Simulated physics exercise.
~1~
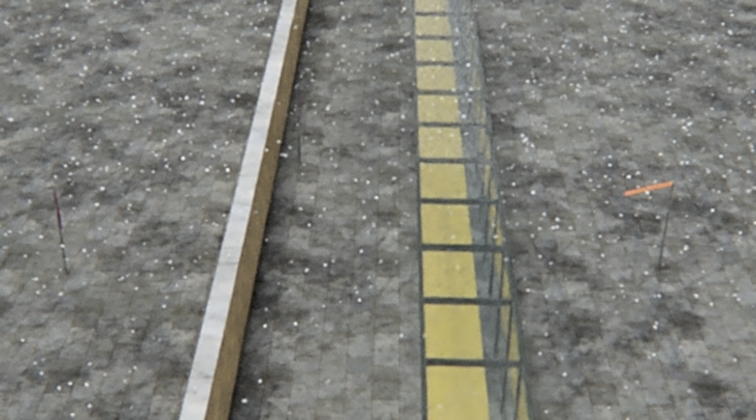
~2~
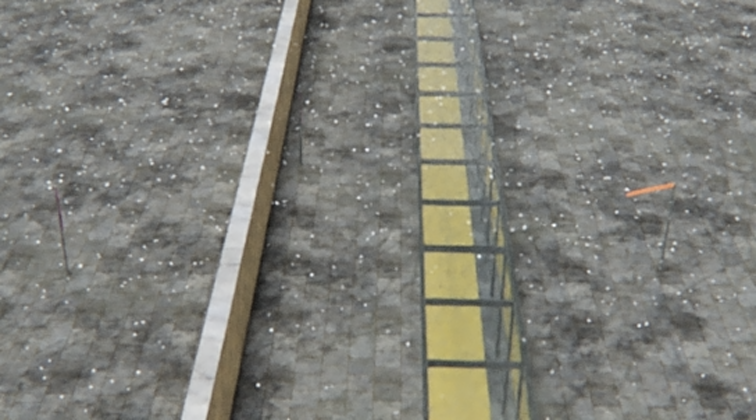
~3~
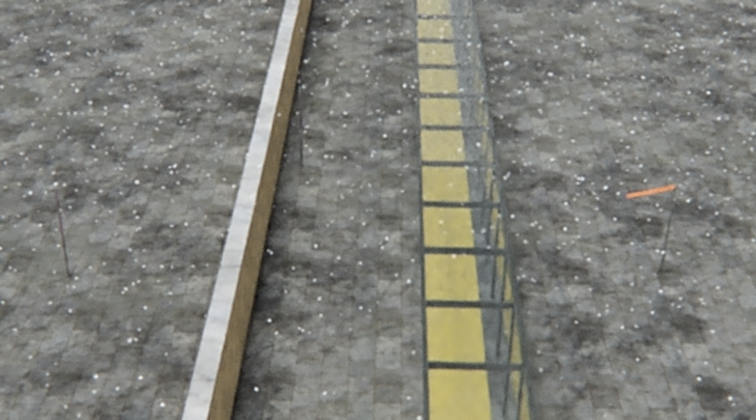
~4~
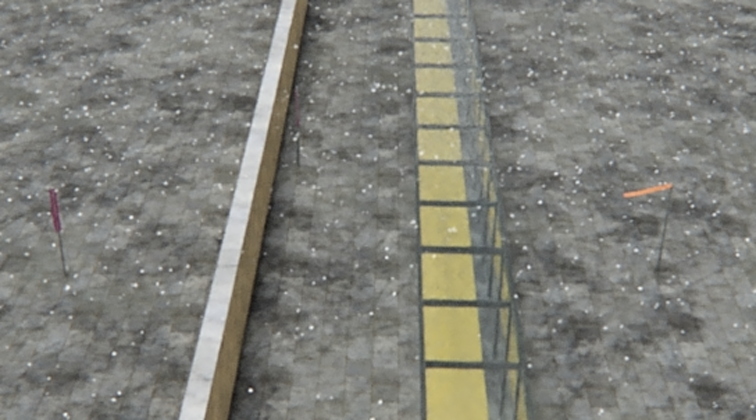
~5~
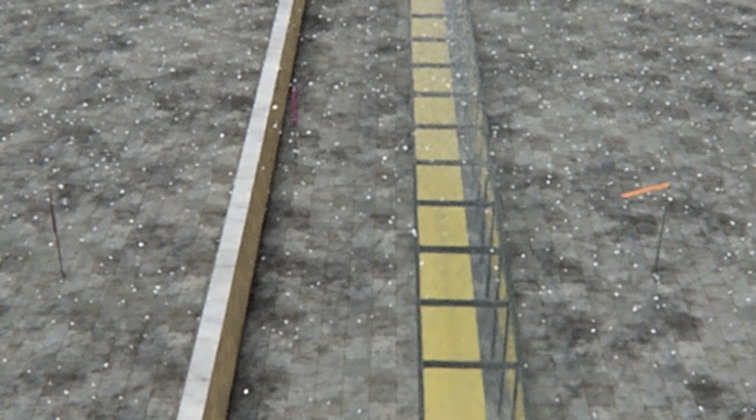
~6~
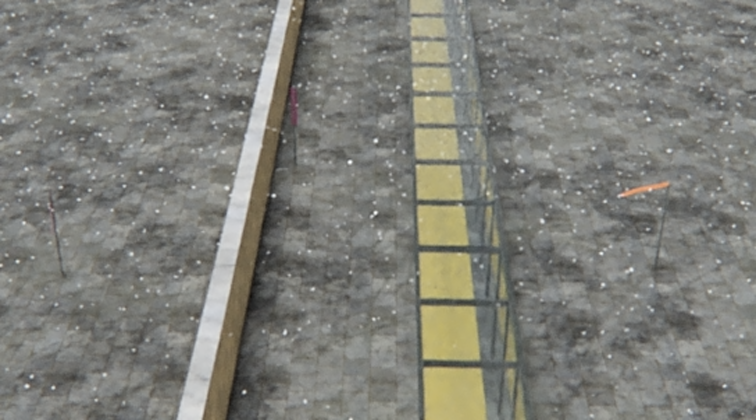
A low wall and a long glass shelter ran across grey paving while white flecks of snow drifted around them; the orange ribbon on the right barely shifted, and the dark reddish ones hung and turned slightly.
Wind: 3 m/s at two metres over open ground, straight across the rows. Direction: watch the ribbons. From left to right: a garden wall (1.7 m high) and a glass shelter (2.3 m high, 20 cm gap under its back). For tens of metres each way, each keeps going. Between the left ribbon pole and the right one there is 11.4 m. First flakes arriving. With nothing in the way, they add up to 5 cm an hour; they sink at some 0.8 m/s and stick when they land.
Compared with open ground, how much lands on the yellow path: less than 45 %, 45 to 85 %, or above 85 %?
Less than 45 %.
In 10 minutes the yellow path collects 0 mm against 8 mm in the open.
In 30 minutes the yellow path collects 0 mm against 25 mm in the open.
In 60 minutes the yellow path collects 0 mm against 50 mm in the open, so the yellow path has 1 % of the open amount; the left half of it has 2 %, the right half 0 %.
